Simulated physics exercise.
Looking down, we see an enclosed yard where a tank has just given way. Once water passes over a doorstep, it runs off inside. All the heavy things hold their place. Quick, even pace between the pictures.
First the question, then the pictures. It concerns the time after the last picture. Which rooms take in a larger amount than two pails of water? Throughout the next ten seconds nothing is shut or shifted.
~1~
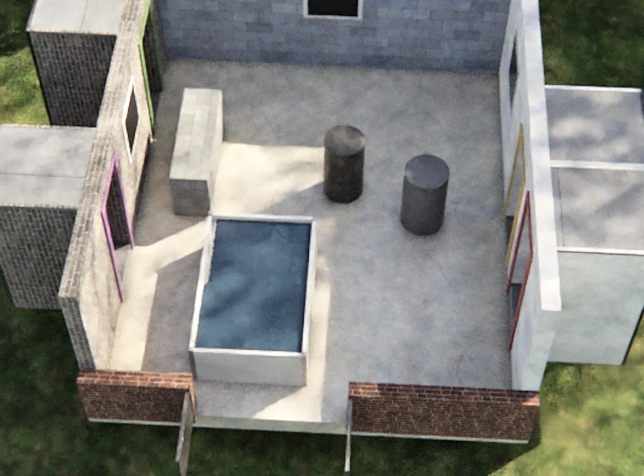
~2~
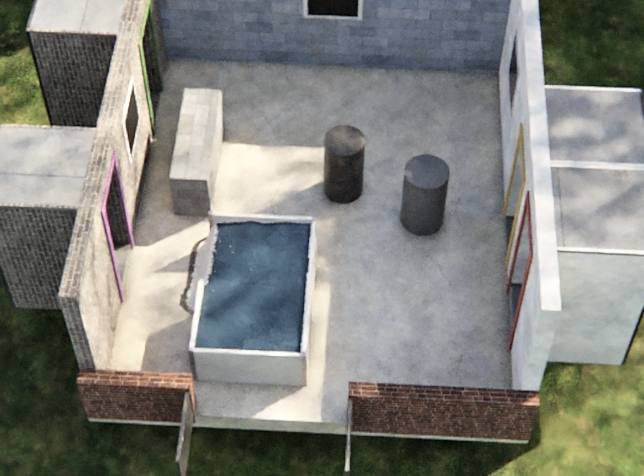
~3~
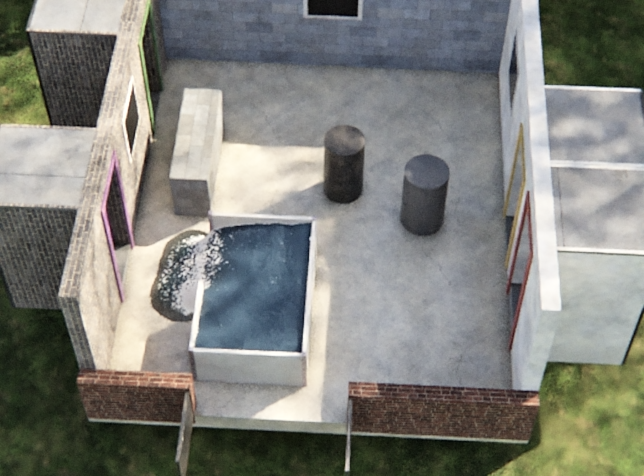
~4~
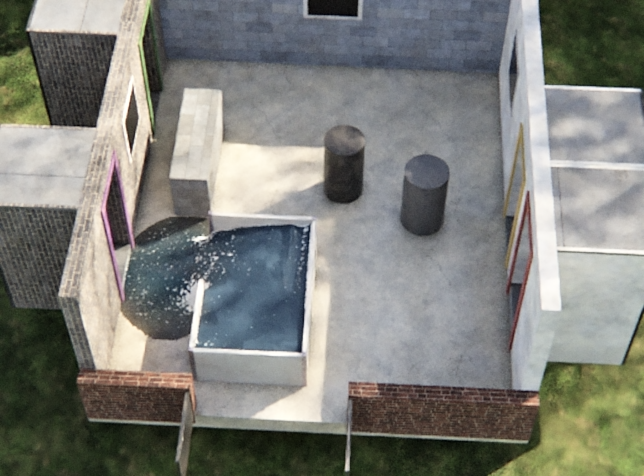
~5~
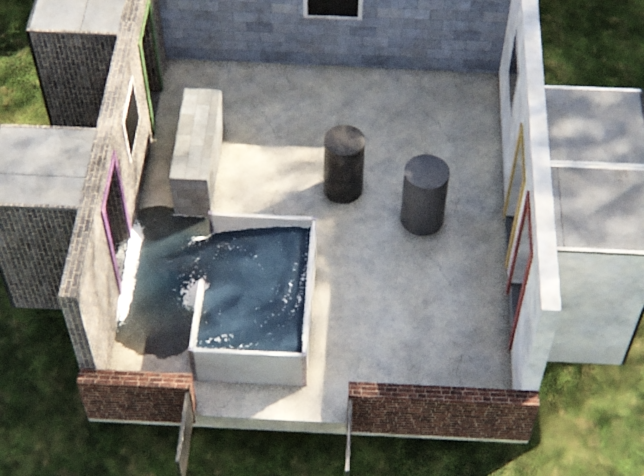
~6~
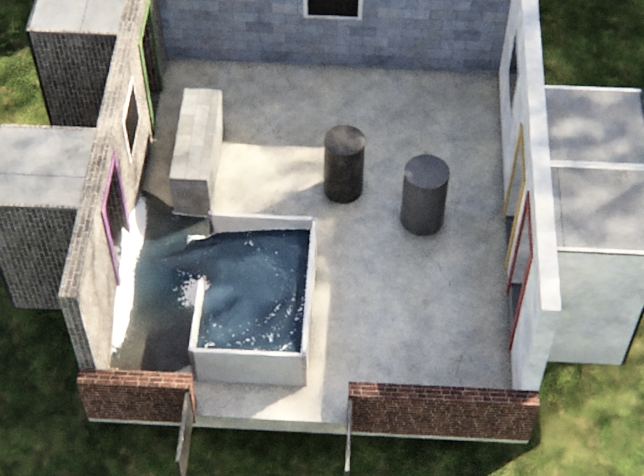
In the end, the green door takes in more; the yellow door takes in no more; the purple door takes in more; the red door takes in no more.
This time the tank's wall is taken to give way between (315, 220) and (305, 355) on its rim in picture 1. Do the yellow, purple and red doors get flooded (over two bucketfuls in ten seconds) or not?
The yellow door tops the limit, the purple door stays within the limit, and the red door tops the limit.
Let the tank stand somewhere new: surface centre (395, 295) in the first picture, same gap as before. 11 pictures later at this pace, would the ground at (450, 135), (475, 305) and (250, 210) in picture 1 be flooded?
As listed: Untouched, untouched, reached.
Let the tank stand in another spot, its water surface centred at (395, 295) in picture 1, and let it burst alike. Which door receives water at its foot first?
The purple-painted one.
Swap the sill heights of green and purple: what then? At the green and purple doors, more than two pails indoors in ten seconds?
Lab note: Green door doesn't reach it; purple door crosses the line.
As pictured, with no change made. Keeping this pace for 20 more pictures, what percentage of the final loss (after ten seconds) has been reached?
Near 55 in a hundred.
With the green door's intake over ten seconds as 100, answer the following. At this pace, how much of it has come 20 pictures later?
My figure is 25 in a hundred.
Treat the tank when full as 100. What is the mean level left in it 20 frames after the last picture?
Estimate: Close to 34 %.
A moment on, water covers 15 % of the floor; the green door not reached, the yellow door not reached, the purple door far over two buckets in, the red door not reached.
Next, water covers 25 % of the floor; the green door wet at the sill, nothing in, the yellow door not reached, the purple door far over two buckets in, the red door not reached.
Then, water covers 35 % of the floor; the green door over two buckets in, the yellow door not reached, the purple door far over two buckets in, the red door not reached.
Later, water covers 70 % of the floor; the green door over two buckets in, the yellow door not reached, the purple door far over two buckets in, the red door wet at the sill, nothing in.
In the end, water covers 90 % of the floor; the green door far over two buckets in, the yellow door wet at the sill, nothing in, the purple door far over two buckets in, the red door wet at the sill, nothing in.
